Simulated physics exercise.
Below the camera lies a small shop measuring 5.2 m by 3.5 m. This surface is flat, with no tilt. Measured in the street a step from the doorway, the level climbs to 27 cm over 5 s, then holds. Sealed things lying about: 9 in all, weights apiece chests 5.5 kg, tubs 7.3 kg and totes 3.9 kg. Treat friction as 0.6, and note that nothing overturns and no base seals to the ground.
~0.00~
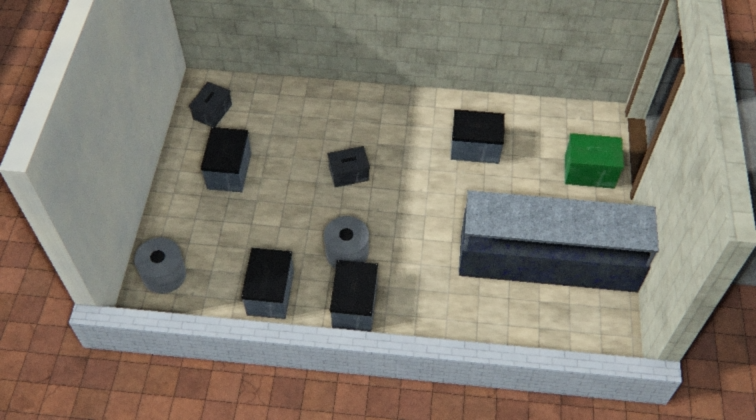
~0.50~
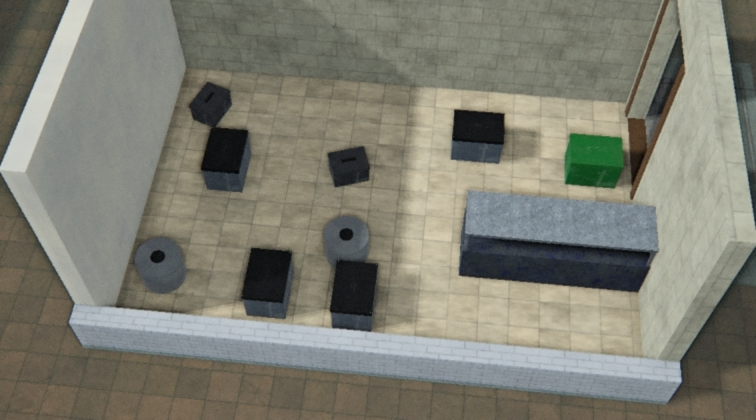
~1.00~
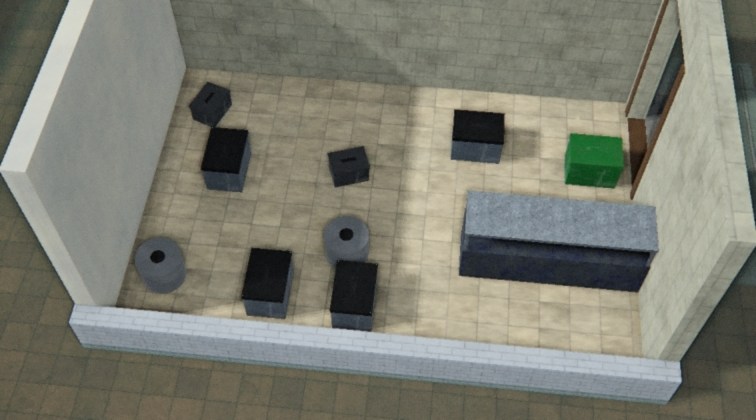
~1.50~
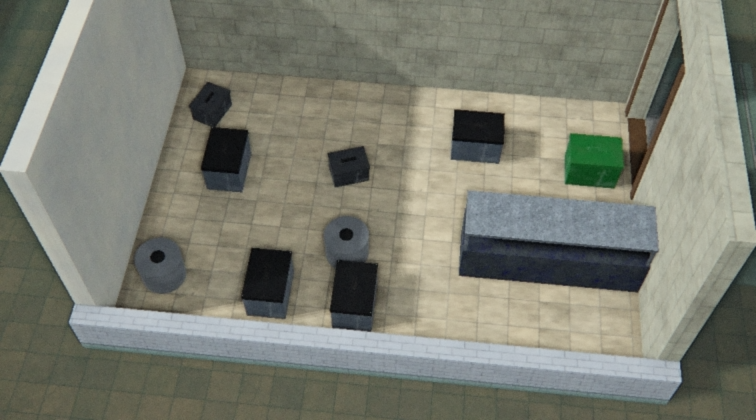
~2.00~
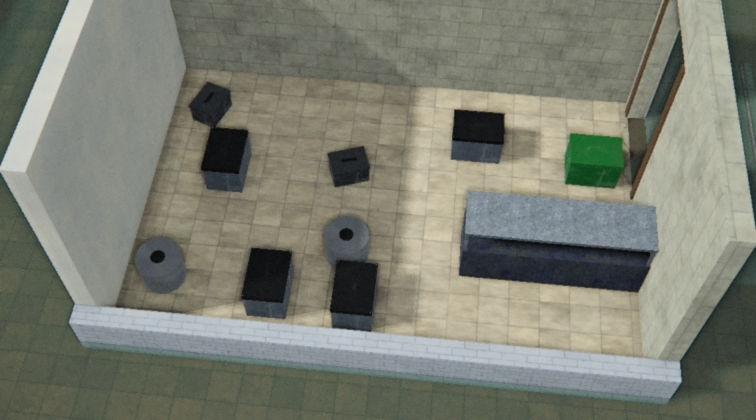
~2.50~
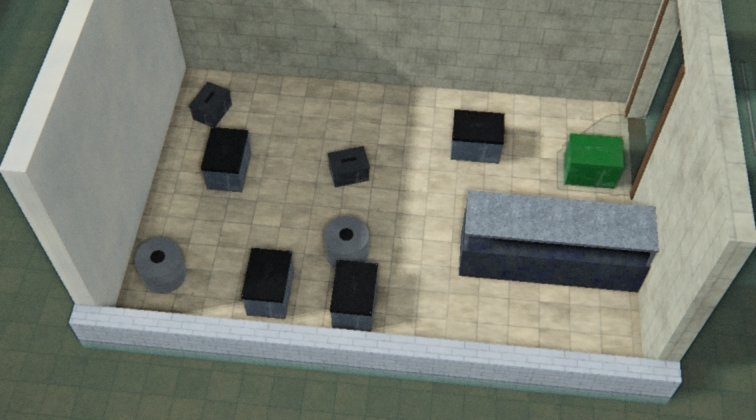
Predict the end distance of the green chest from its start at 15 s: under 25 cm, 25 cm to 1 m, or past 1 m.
The green chest ends up past 1 m from its start.
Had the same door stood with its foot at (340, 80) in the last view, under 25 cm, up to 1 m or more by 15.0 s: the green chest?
That would leave the green chest a long way off.
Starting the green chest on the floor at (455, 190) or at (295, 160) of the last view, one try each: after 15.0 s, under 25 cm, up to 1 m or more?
The first time it wanders far off, the second time it wanders far off.
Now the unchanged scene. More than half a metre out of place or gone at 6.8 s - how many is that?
I make it 3 by then.
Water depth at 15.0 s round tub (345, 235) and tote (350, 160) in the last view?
First roughly 14 cm, second roughly 11 cm.
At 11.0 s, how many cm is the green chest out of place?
Shift by then: About 300 cm.
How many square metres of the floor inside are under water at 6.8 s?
Roughly 13 m2 of it is wet.
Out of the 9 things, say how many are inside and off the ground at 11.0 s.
At that instant the tally stands at 9.
After 3.5 s the green chest is near (561, 162), 0.4 m from its start, aground; 0 afloat.
After 6.8 s the green chest is near (302, 190), 3.1 m from its start, afloat; 4 afloat.
After 11.0 s the green chest is near (356, 289), 3.0 m from its start, afloat; 9 afloat.
After 15.0 s the green chest is near (578, 285), 1.8 m from its start, afloat; 9 afloat.
